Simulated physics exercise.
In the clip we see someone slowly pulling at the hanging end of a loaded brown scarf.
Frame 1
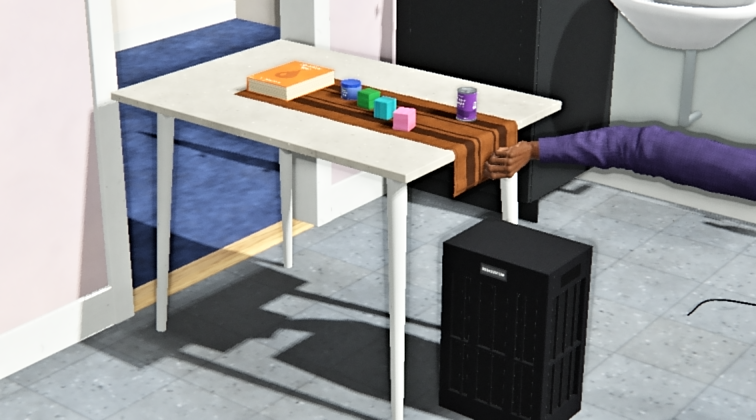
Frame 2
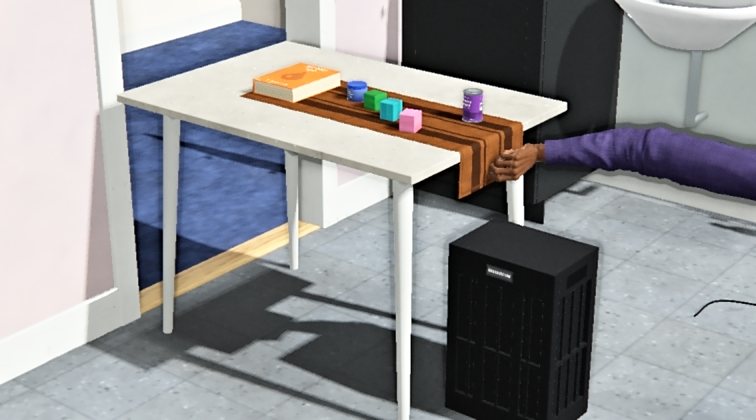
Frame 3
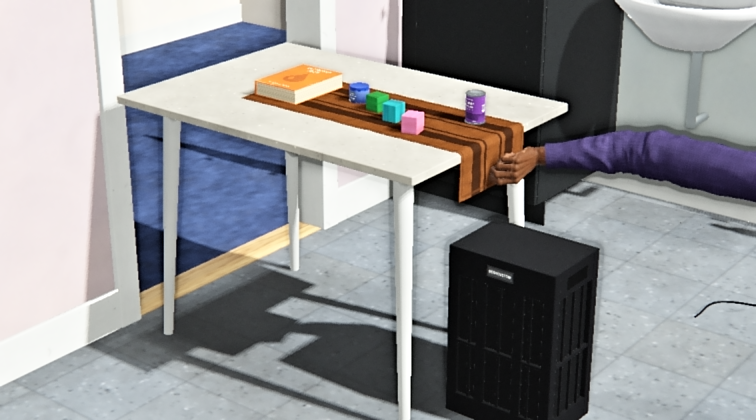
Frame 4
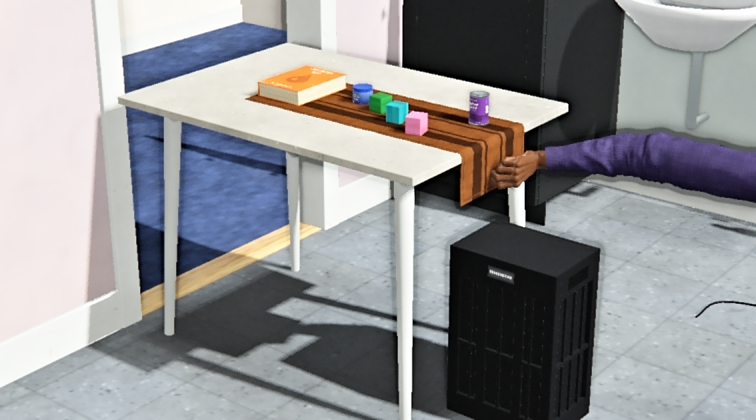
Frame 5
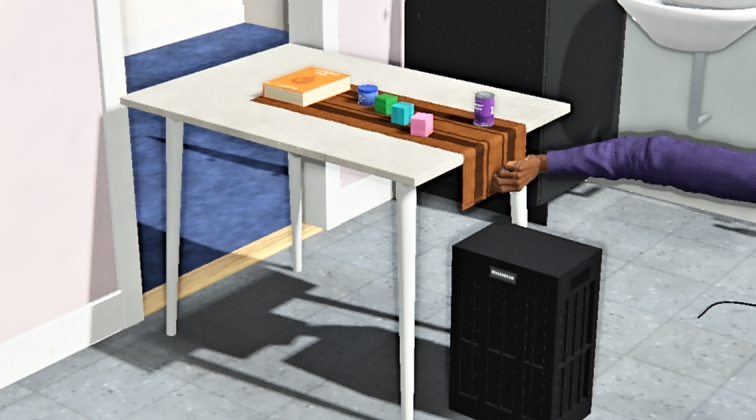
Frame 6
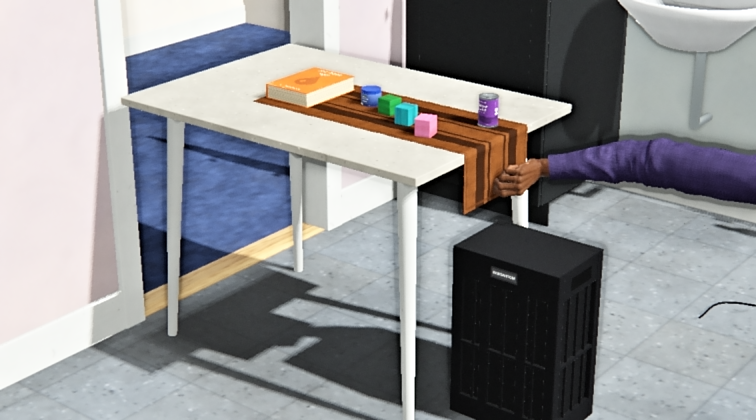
A brown striped scarf is drawn slowly over the right edge of a white table by a purple-sleeved arm, in a grey-tiled room seen from slightly above. On it, left to right, are an orange book, a blue pot, green, turquoise and pink cubes and a purple can, with a black crate on the floor in front. The view shifts slightly at first, and the hanging end lowers as the objects creep right with the cloth.
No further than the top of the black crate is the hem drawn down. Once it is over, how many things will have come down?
The number that drops will be one.
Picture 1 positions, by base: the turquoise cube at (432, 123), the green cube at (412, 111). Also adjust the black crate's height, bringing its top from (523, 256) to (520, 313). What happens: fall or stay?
In the end the turquoise cube is no longer on top and the green cube is no longer on top.
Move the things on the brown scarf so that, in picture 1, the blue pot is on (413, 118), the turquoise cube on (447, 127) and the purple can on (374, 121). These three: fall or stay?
The blue pot stays put; the turquoise cube ends up off; the purple can stays put.
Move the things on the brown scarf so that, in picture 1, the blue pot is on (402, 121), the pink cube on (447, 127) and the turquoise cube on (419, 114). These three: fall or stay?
Blue pot stays, pink cube gone, turquoise cube stays.
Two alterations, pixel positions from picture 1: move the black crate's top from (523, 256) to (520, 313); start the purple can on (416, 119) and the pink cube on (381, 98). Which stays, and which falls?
Result - the purple can comes off, and the pink cube stays put.
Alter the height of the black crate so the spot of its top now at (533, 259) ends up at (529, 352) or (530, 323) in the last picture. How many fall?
Then 4 and 3.
Early on, hem near (495, 214); all still up.
Midway, hem on the crate; purple can gone.
Finally, hem on the crate; purple can gone. The table loses one.
